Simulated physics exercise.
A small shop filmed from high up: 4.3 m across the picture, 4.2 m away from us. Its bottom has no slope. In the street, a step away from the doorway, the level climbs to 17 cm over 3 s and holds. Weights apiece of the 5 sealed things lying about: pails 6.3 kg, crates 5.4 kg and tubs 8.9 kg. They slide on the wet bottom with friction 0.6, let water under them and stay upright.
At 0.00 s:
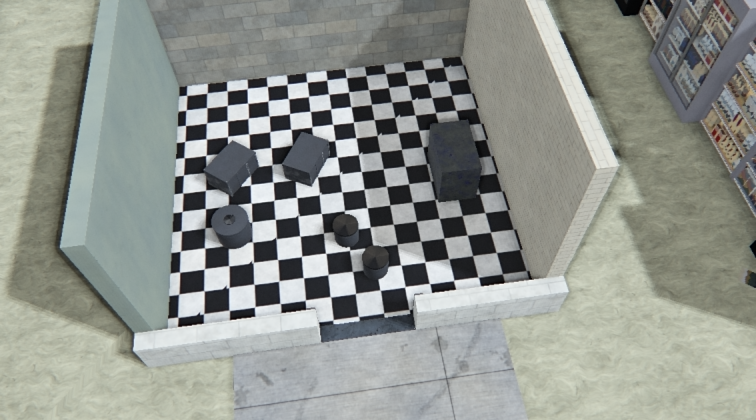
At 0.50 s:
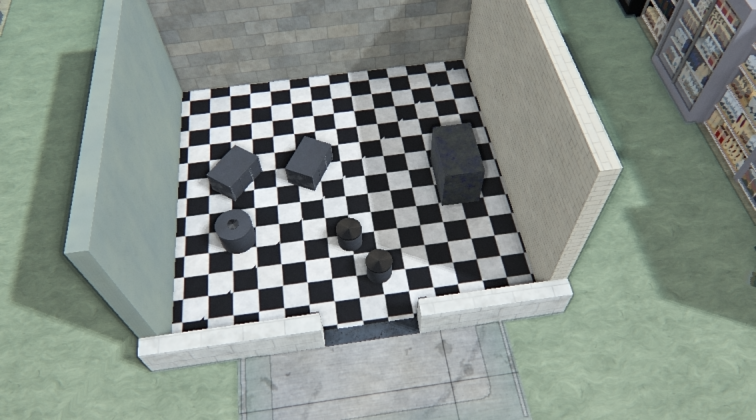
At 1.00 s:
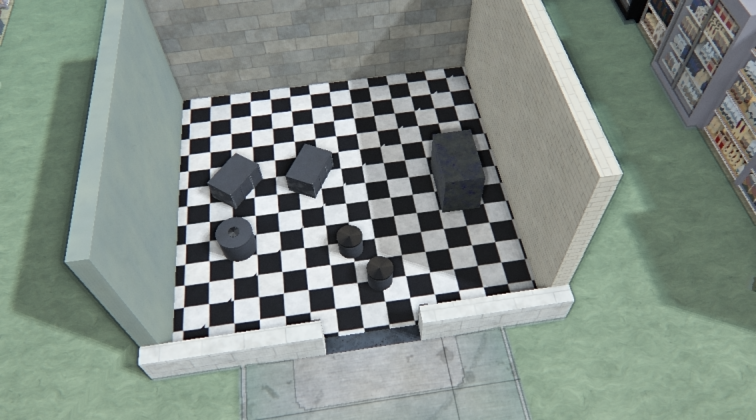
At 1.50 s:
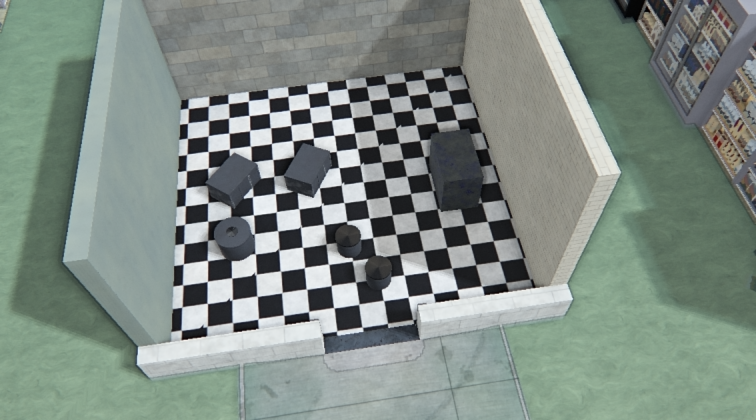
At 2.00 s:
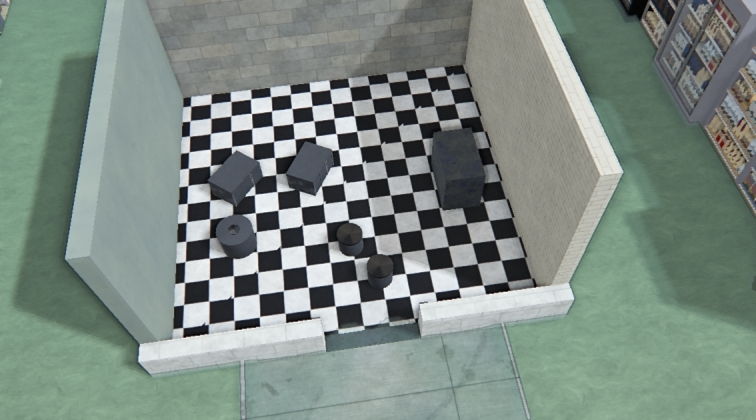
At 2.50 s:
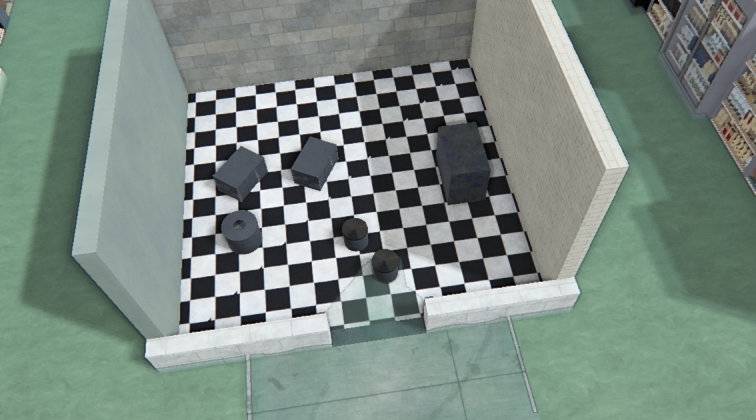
A small shop with a checkered floor stays still as shallow water appears at its doorway.
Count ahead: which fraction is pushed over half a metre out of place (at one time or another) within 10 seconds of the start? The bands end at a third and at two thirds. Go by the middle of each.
That comes to two thirds or more.
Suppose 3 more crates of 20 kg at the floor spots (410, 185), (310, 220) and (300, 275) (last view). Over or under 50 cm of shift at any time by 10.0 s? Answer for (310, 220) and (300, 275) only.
In turn: Less, under.
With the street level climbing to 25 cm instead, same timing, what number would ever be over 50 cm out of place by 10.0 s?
In that case 4 of them.
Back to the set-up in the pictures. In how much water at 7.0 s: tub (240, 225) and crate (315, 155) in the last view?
About 2 and 2 cm.
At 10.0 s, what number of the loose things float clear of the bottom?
At that moment 2.
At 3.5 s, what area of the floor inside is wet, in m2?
Some 2.5 m2.
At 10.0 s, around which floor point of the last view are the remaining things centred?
Around (311, 163).
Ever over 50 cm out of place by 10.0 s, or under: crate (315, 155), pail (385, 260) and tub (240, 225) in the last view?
In turn: Past it, over, short of it.
After 3.5 s 0 of 5 are over 50 cm from their spots; 0 afloat.
After 4.5 s 1 of 5 are over 50 cm from their spots; 0 afloat.
After 7.0 s 3 of 5 are over 50 cm from their spots; 1 afloat.
After 10.0 s 4 of 5 are over 50 cm from their spots, and 4 have been at some point; 2 afloat.
